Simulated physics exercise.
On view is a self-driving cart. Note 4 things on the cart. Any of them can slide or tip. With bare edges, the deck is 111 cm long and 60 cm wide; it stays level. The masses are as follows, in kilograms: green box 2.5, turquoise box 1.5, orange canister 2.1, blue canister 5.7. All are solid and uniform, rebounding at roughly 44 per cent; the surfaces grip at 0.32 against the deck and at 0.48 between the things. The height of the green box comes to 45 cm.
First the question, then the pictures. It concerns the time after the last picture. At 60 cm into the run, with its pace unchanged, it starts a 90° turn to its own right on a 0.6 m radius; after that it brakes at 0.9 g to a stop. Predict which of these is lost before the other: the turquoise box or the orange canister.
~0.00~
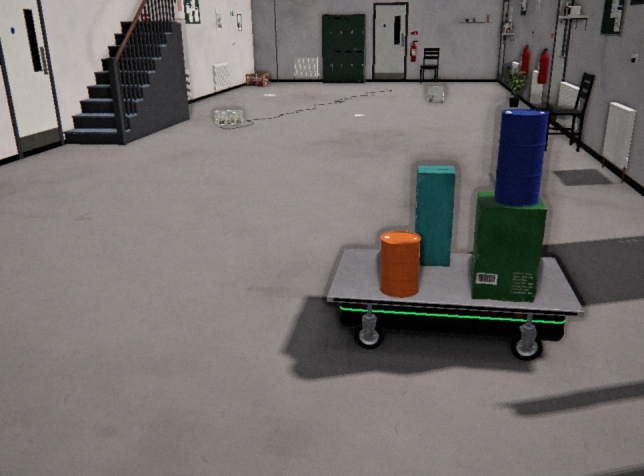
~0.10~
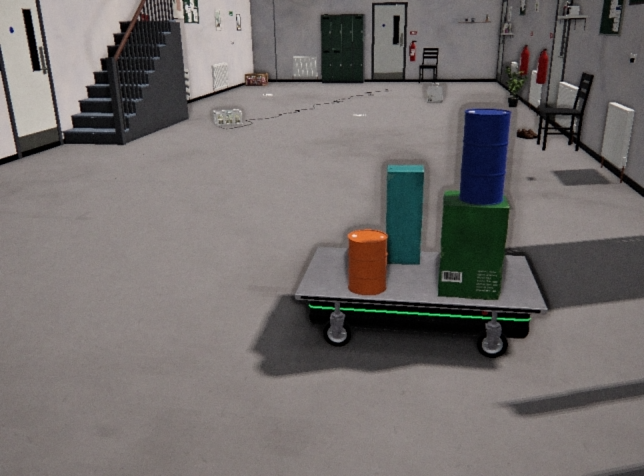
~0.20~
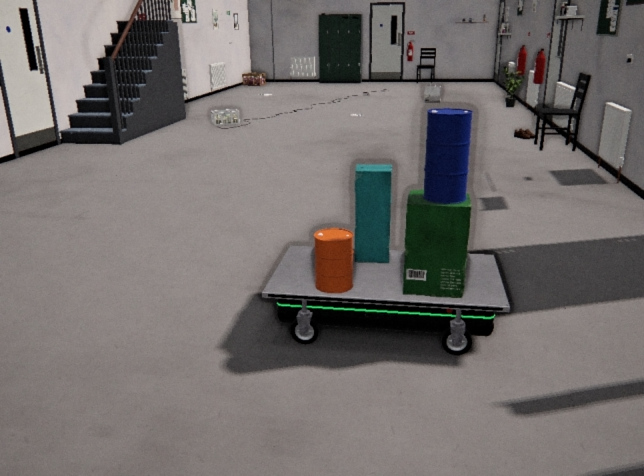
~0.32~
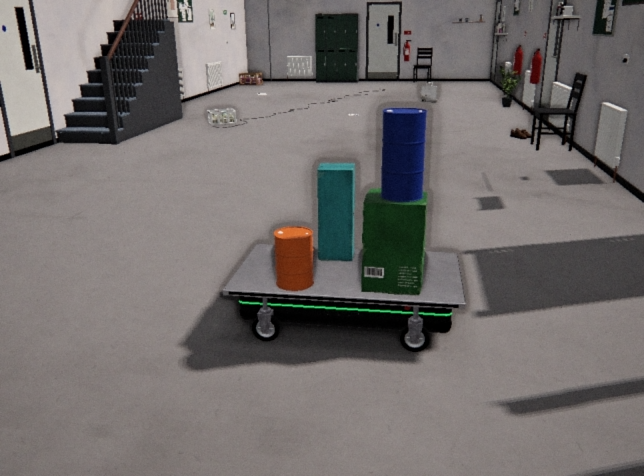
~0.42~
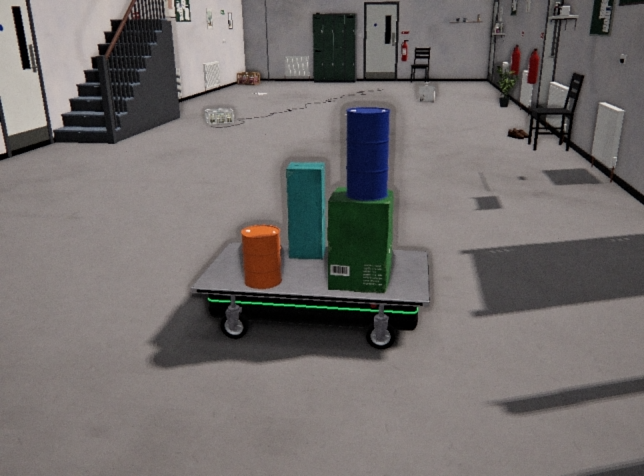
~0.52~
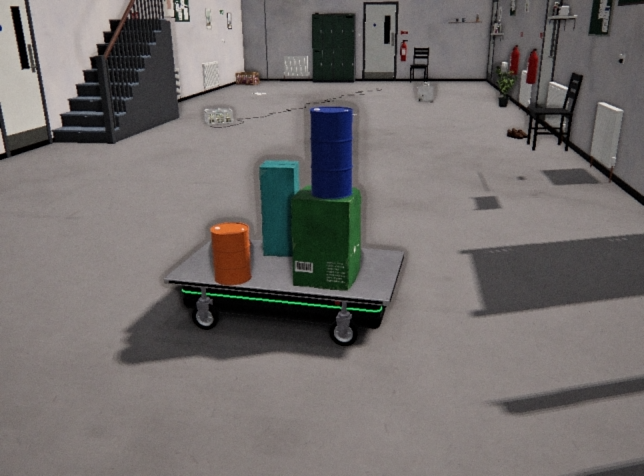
Before the other: The second one named.
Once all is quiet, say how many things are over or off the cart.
Count: 4.
After 0.92 s, 138 cm covered, turned 60°; green box, orange canister and blue canister now off the cart; turquoise box leaning 18° near (221, 187).
After 1.32 s, 194 cm covered, turned 90°; turquoise box now off the cart.
By the end (2.0 s), off the cart, green box, turquoise box, orange canister and blue canister. Turquoise box went at 1.02 s; orange canister went at 0.62 s.
